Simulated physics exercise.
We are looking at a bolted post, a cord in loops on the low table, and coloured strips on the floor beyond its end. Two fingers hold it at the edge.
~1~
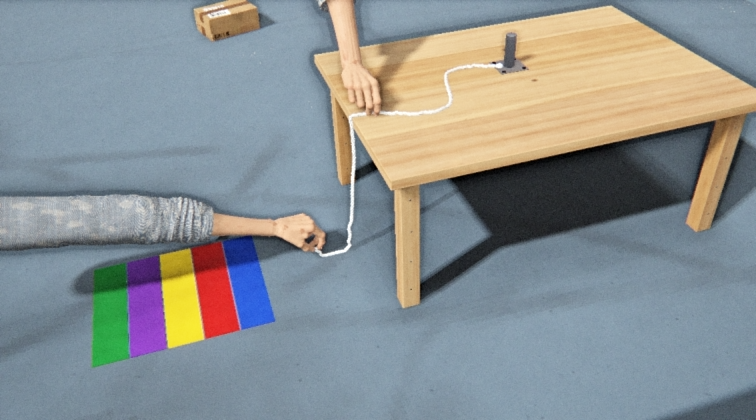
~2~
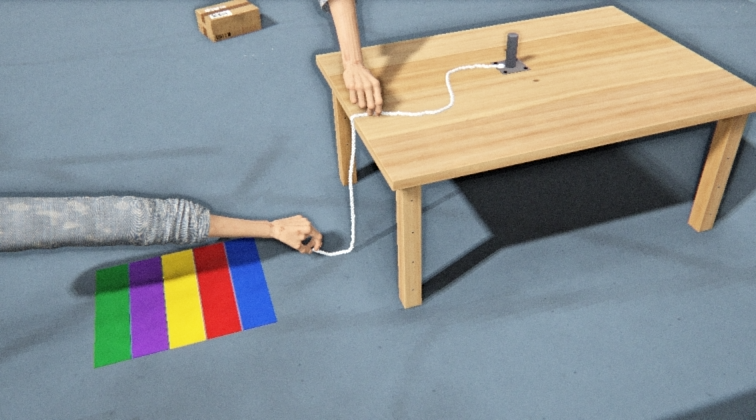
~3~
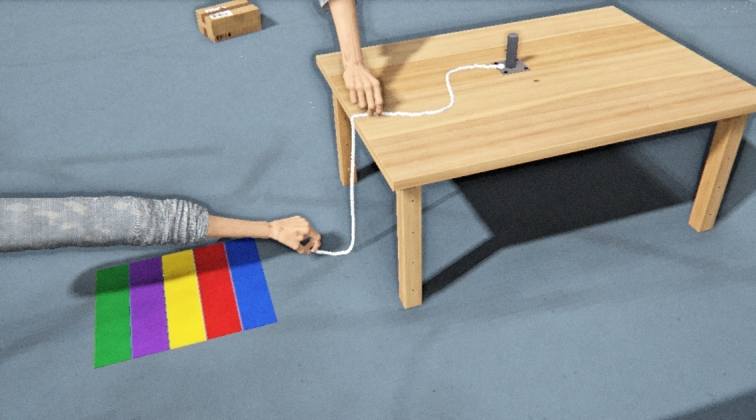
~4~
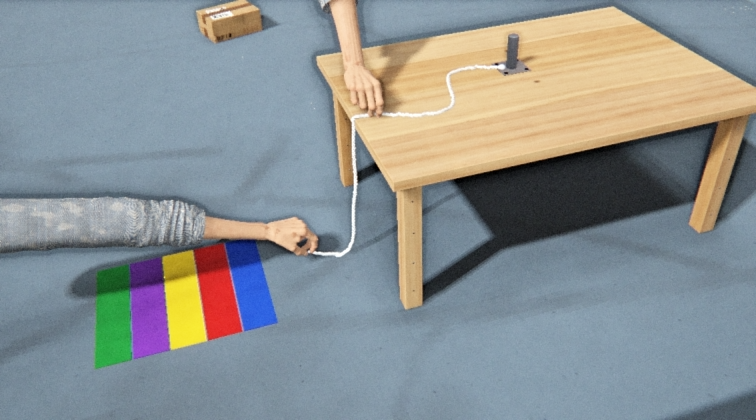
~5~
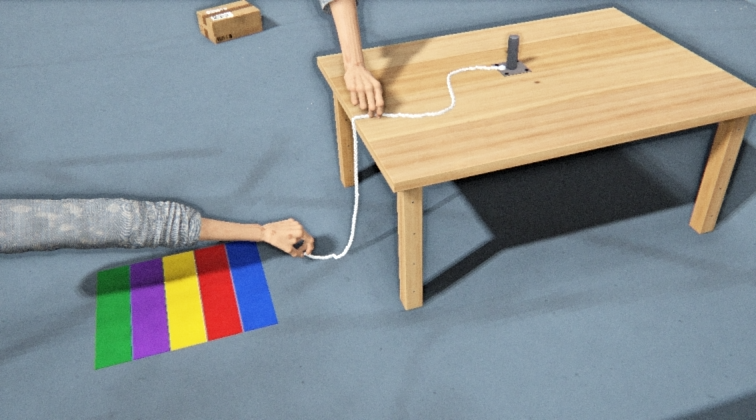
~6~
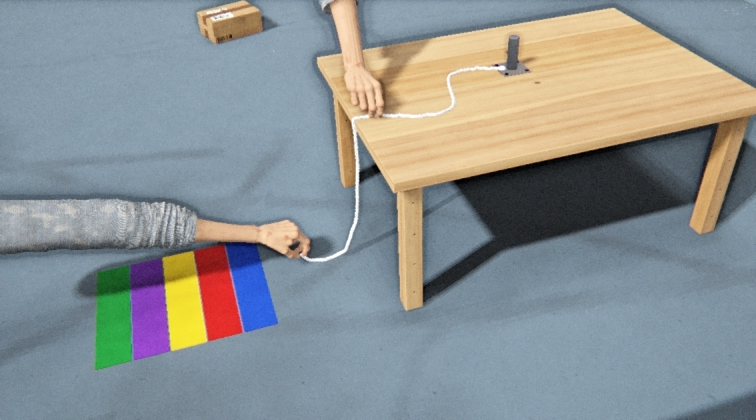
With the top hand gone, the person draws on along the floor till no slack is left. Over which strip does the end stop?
The purple one.
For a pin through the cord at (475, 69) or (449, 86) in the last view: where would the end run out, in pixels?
The places are (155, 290) and (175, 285).
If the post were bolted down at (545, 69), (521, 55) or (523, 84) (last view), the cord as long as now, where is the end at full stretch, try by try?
About (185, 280), (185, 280) and (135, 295).
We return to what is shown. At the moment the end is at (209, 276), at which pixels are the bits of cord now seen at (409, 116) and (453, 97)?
They go to (354, 123) and to (412, 97).
Soon after, end near (209, 276); over red.
Then, end near (170, 285); over yellow.
At full stretch, end near (147, 290); over purple. It halts on the purple strip.
